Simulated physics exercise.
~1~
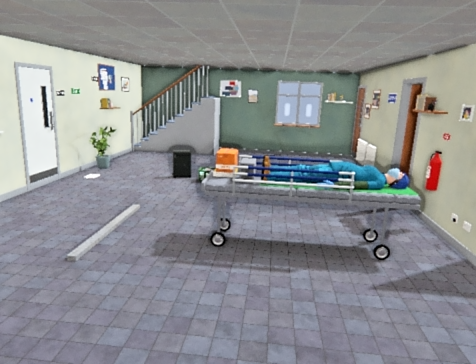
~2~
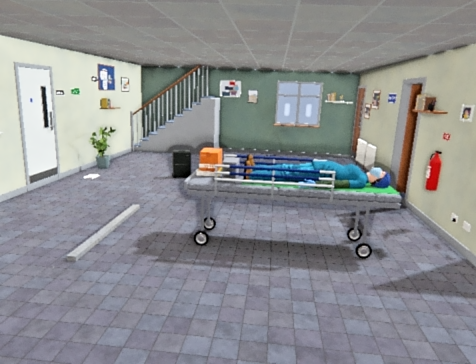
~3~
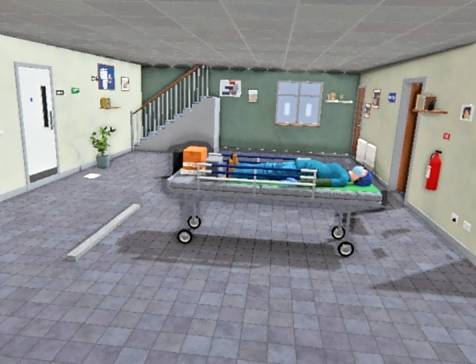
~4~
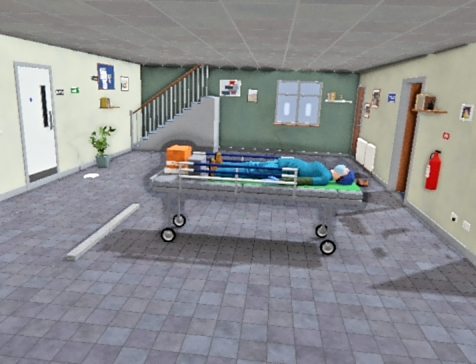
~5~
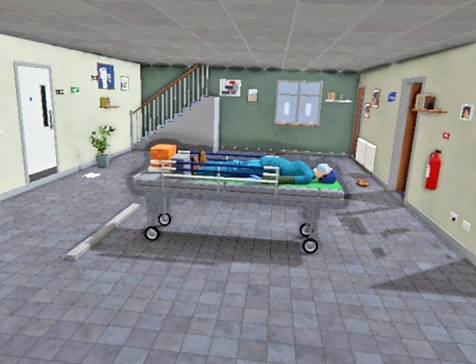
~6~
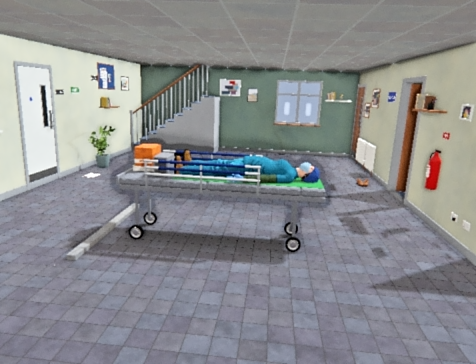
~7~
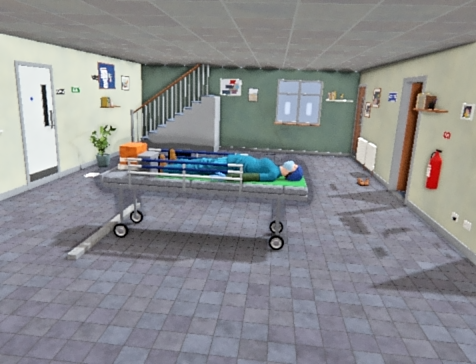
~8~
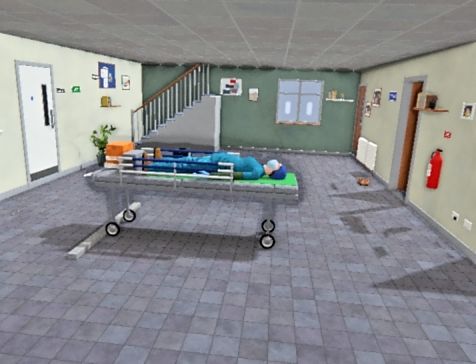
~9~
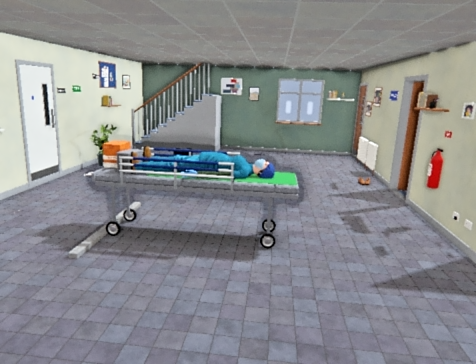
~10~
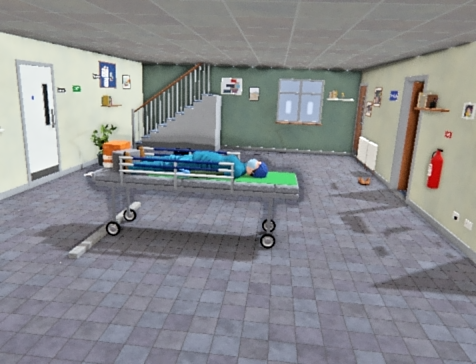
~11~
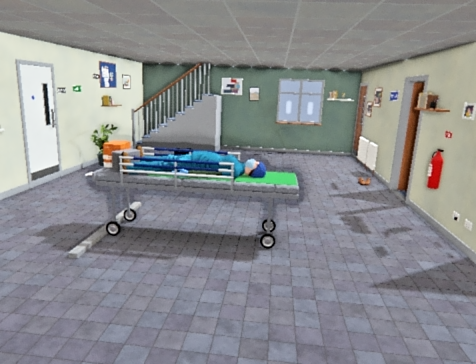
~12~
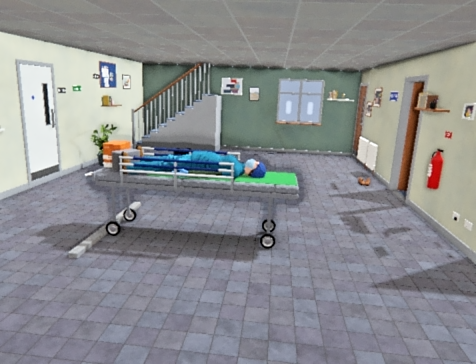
A wheeled stretcher carrying a patient rolls left, stops at a low sill, and the patient slides slightly.
